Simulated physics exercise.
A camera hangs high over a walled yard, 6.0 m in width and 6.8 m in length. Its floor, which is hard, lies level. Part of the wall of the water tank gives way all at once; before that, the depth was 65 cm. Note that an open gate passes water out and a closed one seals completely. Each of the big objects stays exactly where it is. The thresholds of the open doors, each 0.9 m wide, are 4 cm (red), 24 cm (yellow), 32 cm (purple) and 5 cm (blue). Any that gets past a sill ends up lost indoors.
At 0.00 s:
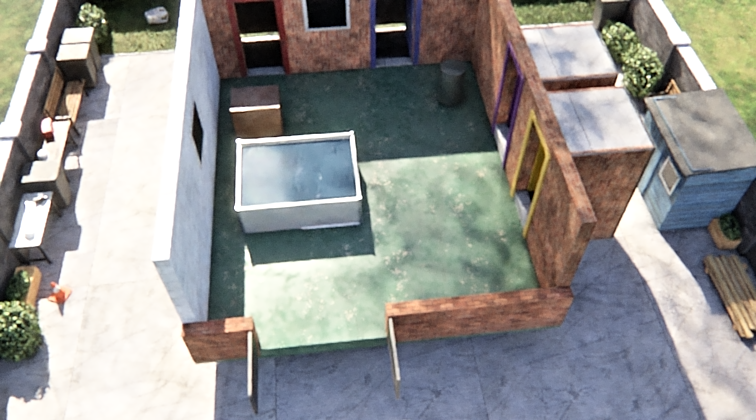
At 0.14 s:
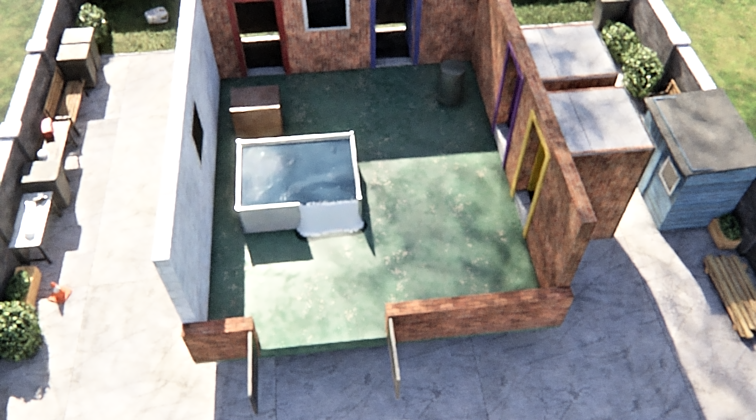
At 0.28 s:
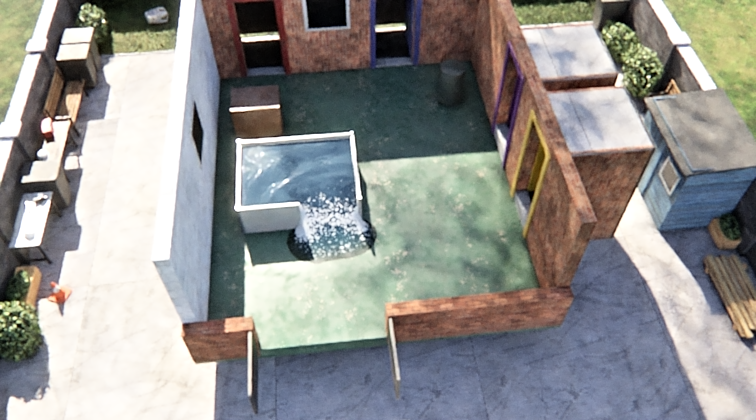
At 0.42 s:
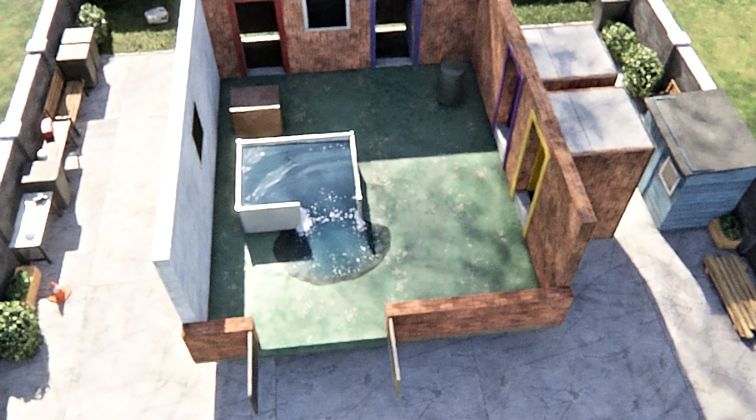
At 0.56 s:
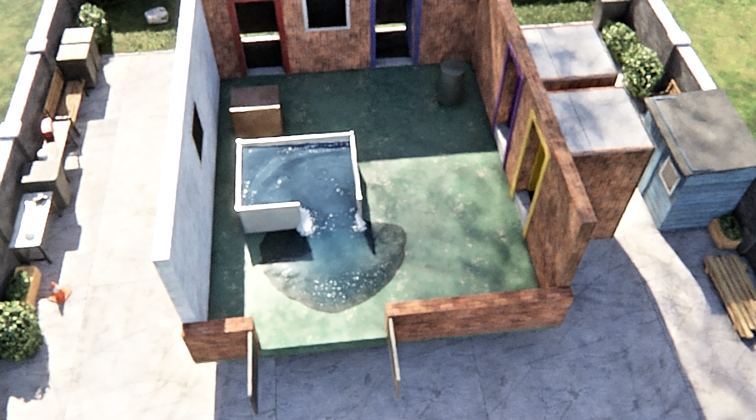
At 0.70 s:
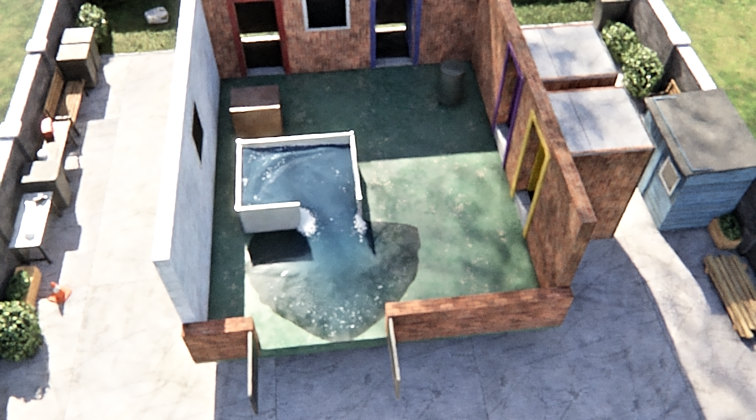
In a walled yard seen from above, water sits still in a white-sided tank until part of its wall gives way; water pours through the gap, foaming, and spreads in a widening dark pool across the green floor.
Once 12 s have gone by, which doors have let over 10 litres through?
At the end, at the red door the amount will not overshoot the limit; at the yellow door the amount will not overshoot the limit; at the purple door the amount will not overshoot the limit; at the blue door the amount will not overshoot the limit.
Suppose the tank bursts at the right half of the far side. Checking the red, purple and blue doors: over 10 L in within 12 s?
So red tops it, purple stays lower, blue tops it.
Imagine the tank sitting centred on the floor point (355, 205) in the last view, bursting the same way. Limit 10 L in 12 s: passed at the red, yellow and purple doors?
Red: Within limit; yellow: Within limit; purple: Within limit.
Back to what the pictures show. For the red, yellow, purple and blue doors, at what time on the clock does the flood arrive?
Red 10.0 s, yellow 2.8 s, purple 3.6 s, blue 6.5 s.
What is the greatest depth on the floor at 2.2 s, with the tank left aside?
Depth max: Approx. 34 cm.
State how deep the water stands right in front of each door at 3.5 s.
In cm: Red 0, yellow 6, purple 1, blue 0.
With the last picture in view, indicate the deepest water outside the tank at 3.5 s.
Close to (515, 311).
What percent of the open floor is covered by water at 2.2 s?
Covered: Roughly 25 %.
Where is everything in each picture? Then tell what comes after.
In the first picture, still water, 65 cm deep, in the water tank at (298, 172).
In the second picture, the front is at (300, 235), 0.6 m from the gap at (330, 217); 0.3 m2 of floor is under water; 65 cm left at the back of the water tank.
In the third picture, water pours out at (330, 217) and has run 0.9 m, to (304, 257); typically 11 cm deep outside, 65 cm at the water tank's back.
In the fourth picture, water pours out at (330, 218) and has run 1.3 m, to (316, 281); typically 8 cm deep outside, 64 cm at the water tank's back.
In the fifth picture, water pours out at (330, 218) and has run 1.9 m, to (328, 309); typically 6 cm deep outside, 56 cm at the water tank's back.
In the sixth picture, the front is at a hidden place, 2.5 m from the gap at (330, 218); 5.1 m2 of floor is under water; 55 cm left at the back of the water tank.
After 1.4 s water covers 20 % of the floor and is deepest (34 cm) near (343, 228); red door not reached, yellow door not reached, purple door not reached, blue door not reached.
After 2.2 s water covers 25 % of the floor and is deepest (34 cm) near (545, 308); red door not reached, yellow door not reached, purple door not reached, blue door not reached.
After 3.5 s water covers 35 % of the floor and is deepest (21 cm) near (515, 311); red door not reached, yellow door 6 cm at the sill, 0 L in, purple door not reached, blue door not reached.
After 7.0 s water covers 70 % of the floor and is deepest (10 cm) near (515, 311); red door not reached, yellow door 5 cm at the sill, 0 L in, purple door 3 cm at the sill, 0 L in, blue door 3 cm at the sill, 0 L in.
After 12.0 s water covers 90 % of the floor and is deepest (6 cm) near (220, 94); red door 2 cm at the sill, 0 L in, yellow door 3 cm at the sill, 0 L in, purple door 2 cm at the sill, 0 L in, blue door 4 cm at the sill, 0 L in.
